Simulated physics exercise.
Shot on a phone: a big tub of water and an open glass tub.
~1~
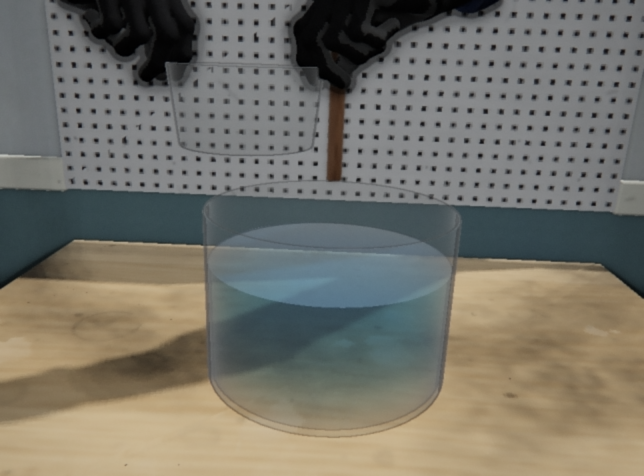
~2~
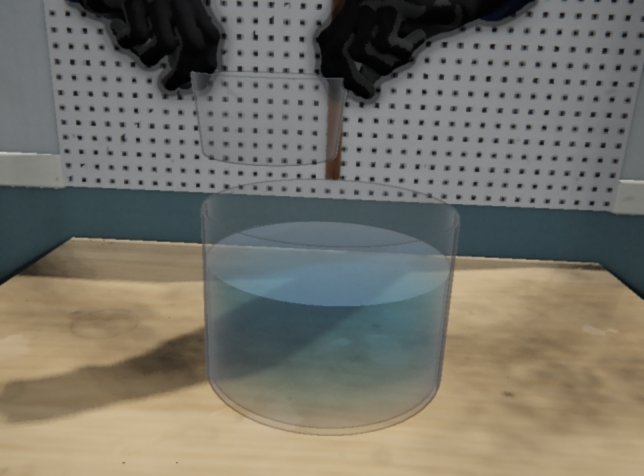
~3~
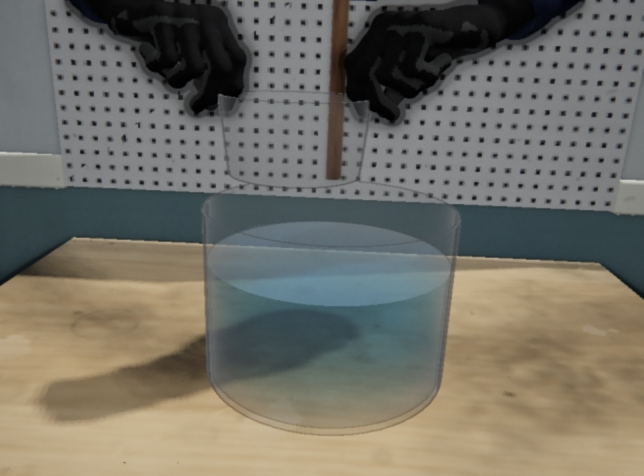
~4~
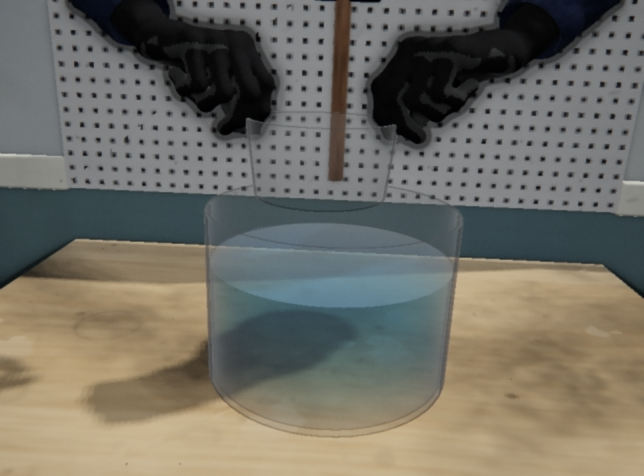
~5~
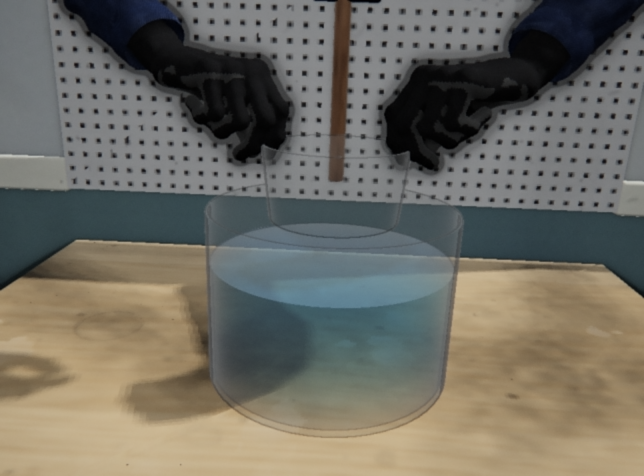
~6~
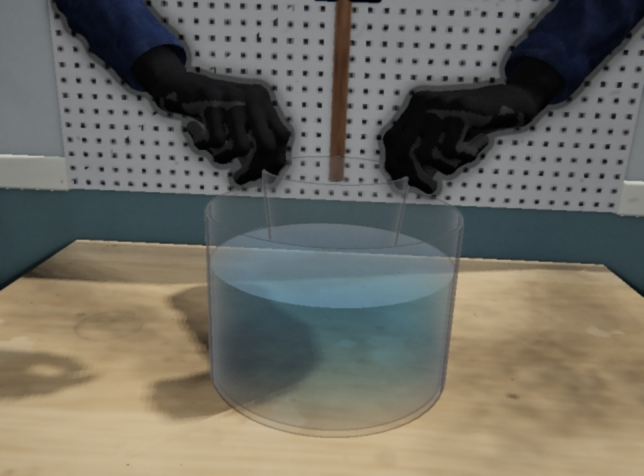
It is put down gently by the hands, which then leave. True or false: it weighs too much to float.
False.
A moment on, the tub dips into the water.
Further on, it bobs and steadies.
When it is over, the tub floats with most of its side showing.
